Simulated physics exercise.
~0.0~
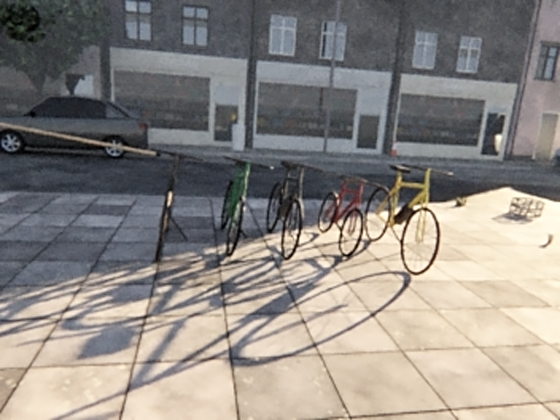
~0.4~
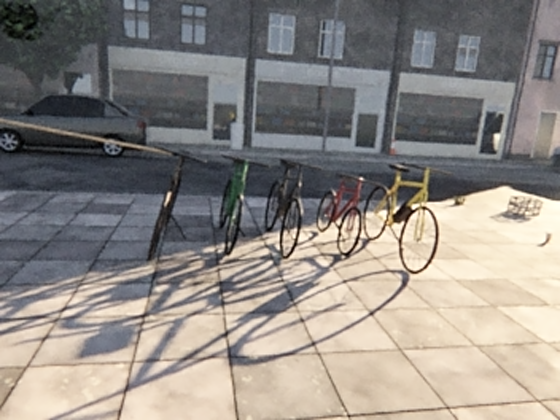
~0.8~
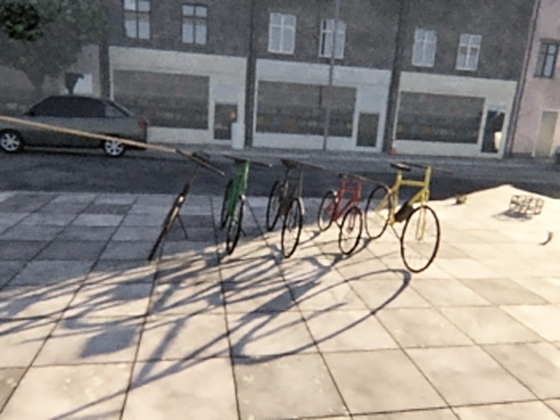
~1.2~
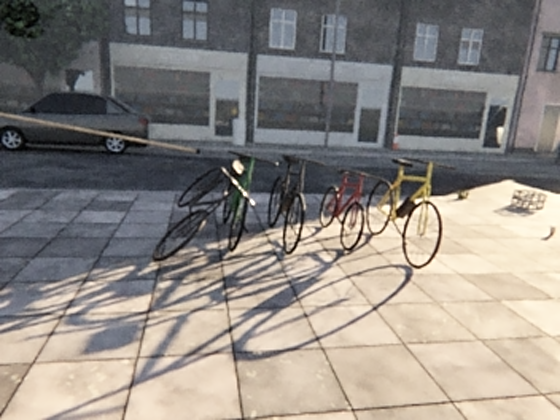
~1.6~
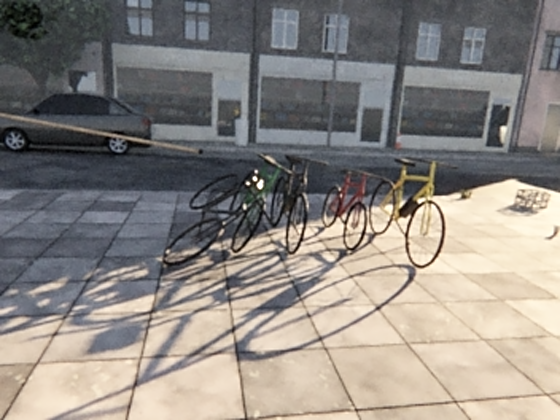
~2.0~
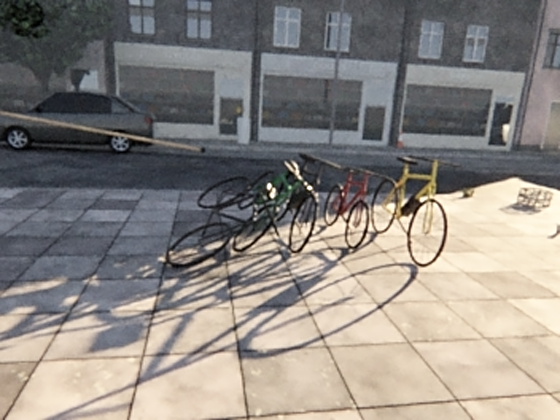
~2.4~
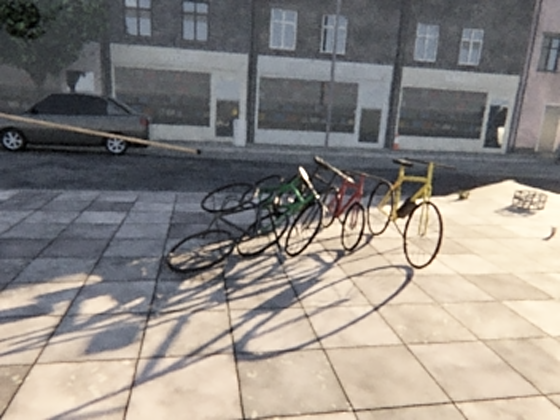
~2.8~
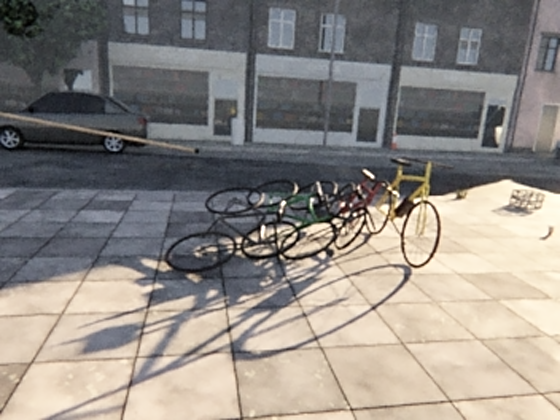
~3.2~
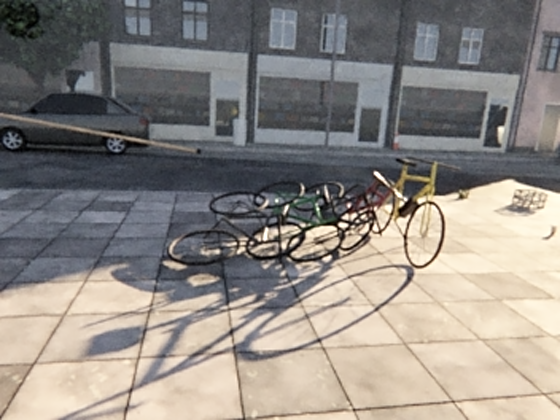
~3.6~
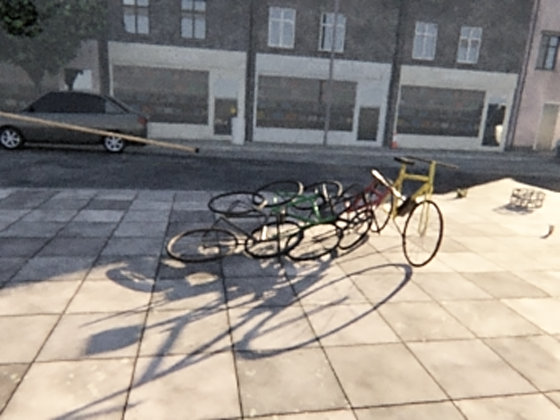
Five bicycles stand in a row on sunlit pale paving, seen from slightly above by a gently swaying camera, with a grey car, a road and dark shopfronts behind. From the left come a dark one, a green one, another dark one, a red one and a yellow one. A long thin pole reaching in from the left moves right against the first bicycle, which tips over to the right. The green one goes down next, then the second dark one, and the red one leans over towards the yellow. Four end in a tangle, while the yellow bicycle stays standing.
